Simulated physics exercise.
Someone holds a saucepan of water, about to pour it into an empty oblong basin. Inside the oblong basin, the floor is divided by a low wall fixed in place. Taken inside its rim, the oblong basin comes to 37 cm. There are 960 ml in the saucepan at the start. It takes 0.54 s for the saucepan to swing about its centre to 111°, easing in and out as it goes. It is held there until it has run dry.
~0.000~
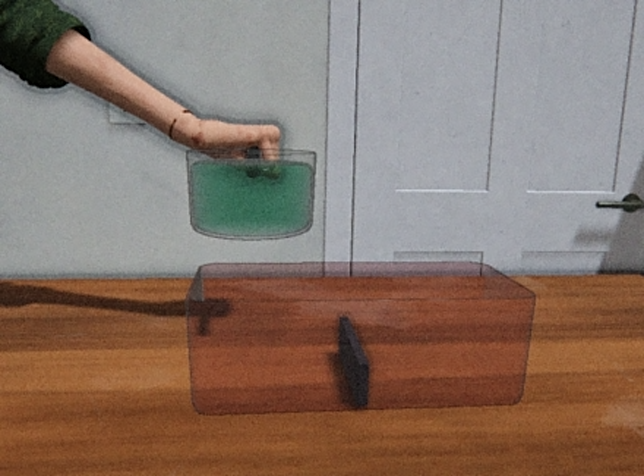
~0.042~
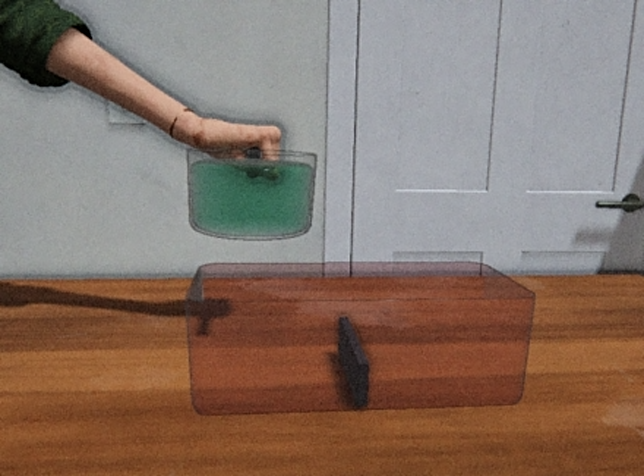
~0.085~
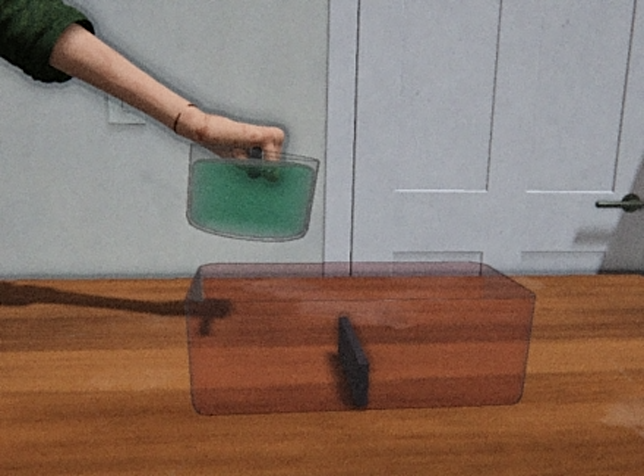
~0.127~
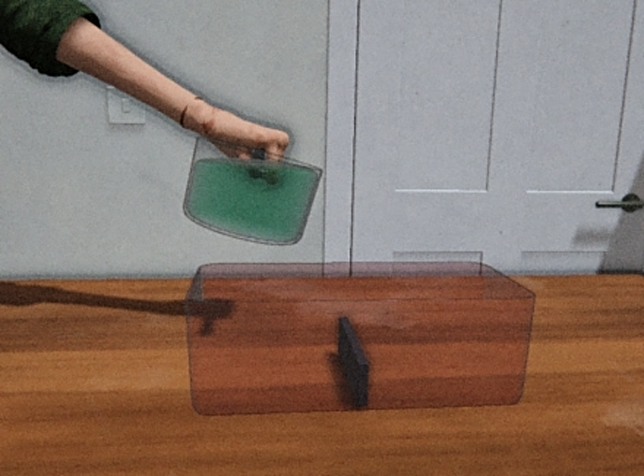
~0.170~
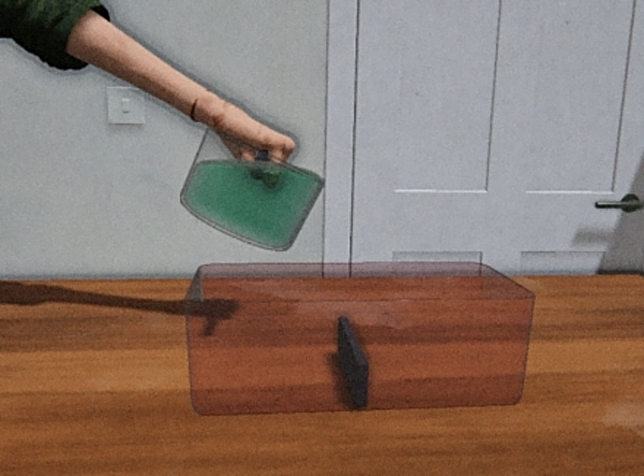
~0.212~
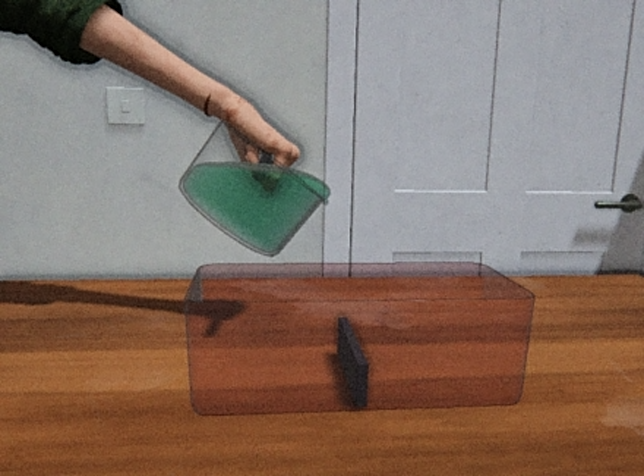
At the start, a hand holds a clear container of green liquid level above an empty, see-through reddish basin with a dark upright piece inside. The hand then tilts the container steadily down to the right, the forearm shifting with it, until the liquid reaches its right rim.
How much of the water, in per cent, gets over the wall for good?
42 %.
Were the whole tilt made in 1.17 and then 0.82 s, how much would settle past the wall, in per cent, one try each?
Around 65 per cent first, around 60 per cent next.
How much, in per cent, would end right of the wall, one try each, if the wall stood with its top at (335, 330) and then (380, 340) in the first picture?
In turn about 65 and 15 per cent.
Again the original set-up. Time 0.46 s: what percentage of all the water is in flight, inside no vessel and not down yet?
Close to 26 in a hundred.
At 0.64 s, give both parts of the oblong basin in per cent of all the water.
48 per cent left and 42 right, roughly.
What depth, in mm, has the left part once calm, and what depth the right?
Left part about 20 mm deep, right part about 14 mm deep.
Then, 0.46 s in, the tilt is 105° and 27 per cent is still to pour, 17 is left of the wall and 29 right of it.
Then, 0.64 s in, the tilt is 111° and 4 per cent is still to pour, 49 is left of the wall and 42 right of it.
Then, 0.83 s in, the tilt is 111° and 0 per cent is still to pour, 55 is left of the wall and 41 right of it.
Then, 1.04 s in, the tilt is 111° and 0 per cent is still to pour, 56 is left of the wall and 42 right of it.
Finally, 56 per cent lies left of the wall, 42 right of it and 2 outside.
